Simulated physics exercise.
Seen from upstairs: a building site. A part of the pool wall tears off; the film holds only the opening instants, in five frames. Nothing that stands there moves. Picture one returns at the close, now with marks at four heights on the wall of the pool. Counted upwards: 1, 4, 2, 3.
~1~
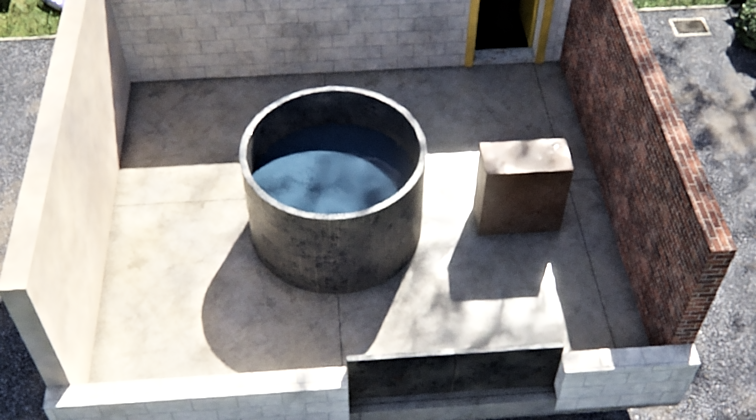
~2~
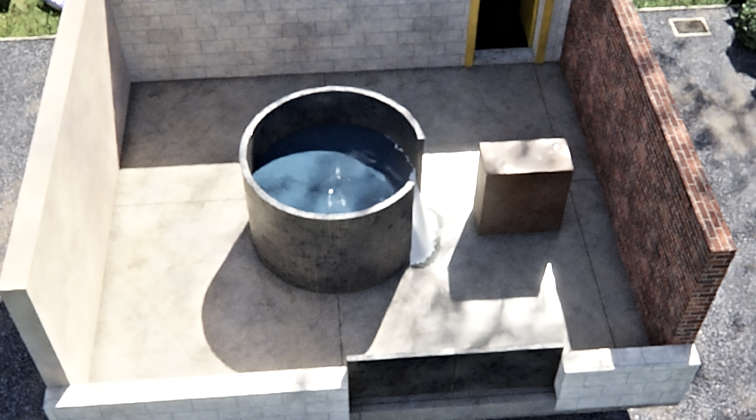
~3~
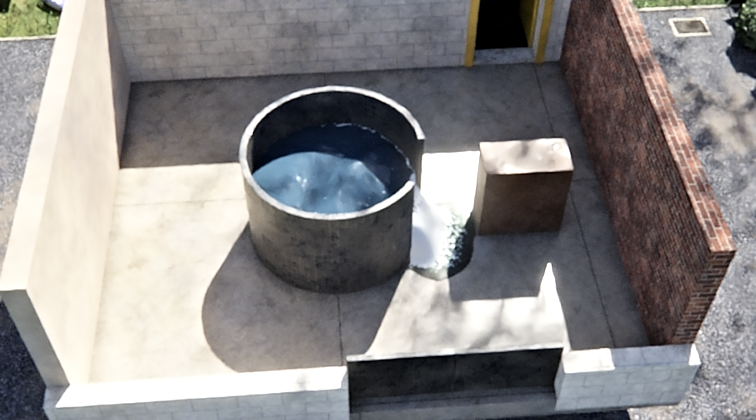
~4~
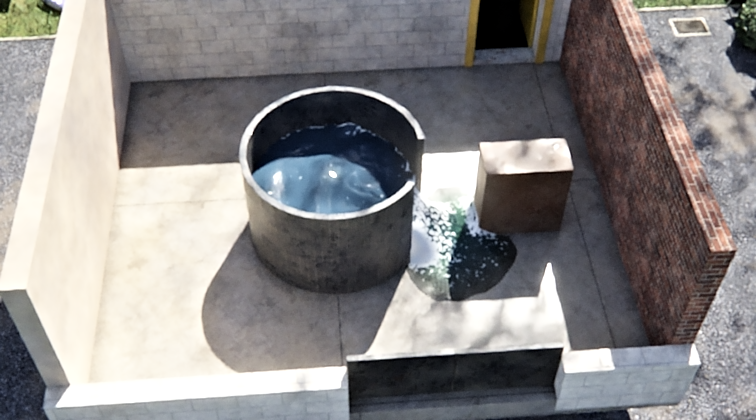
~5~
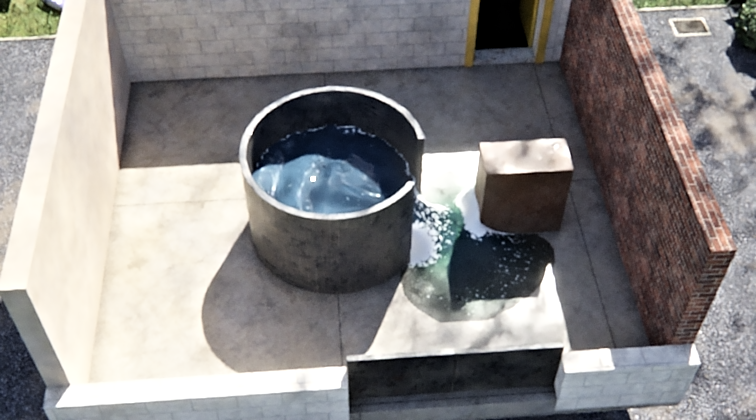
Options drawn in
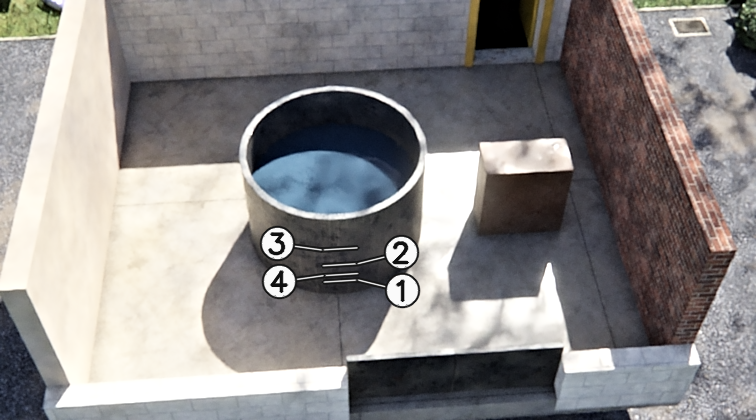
At the start, still water sits in a round, dark tank inside a walled concrete yard, beside a brown block. A gap opens in the tank's right side and water pours out, foaming past the block's base, then spreads into a wider pool across the floor while the tank's surface ripples.
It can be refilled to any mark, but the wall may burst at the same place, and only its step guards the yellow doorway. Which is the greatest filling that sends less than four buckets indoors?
2 will do.
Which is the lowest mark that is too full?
3.
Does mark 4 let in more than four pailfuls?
No, not at all.
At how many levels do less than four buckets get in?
Three.
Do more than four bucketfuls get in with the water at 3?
Yes.
In white, 1 at (341, 281); 2 at (340, 264); 3 at (339, 248); 4 at (340, 274); from the bottom up 1, 4, 2, 3.
For mark 1, nothing gets over.
For mark 2, a bucket or two gets in.
For mark 3, about 10 bucketfuls get in.
For mark 4, nothing gets over.
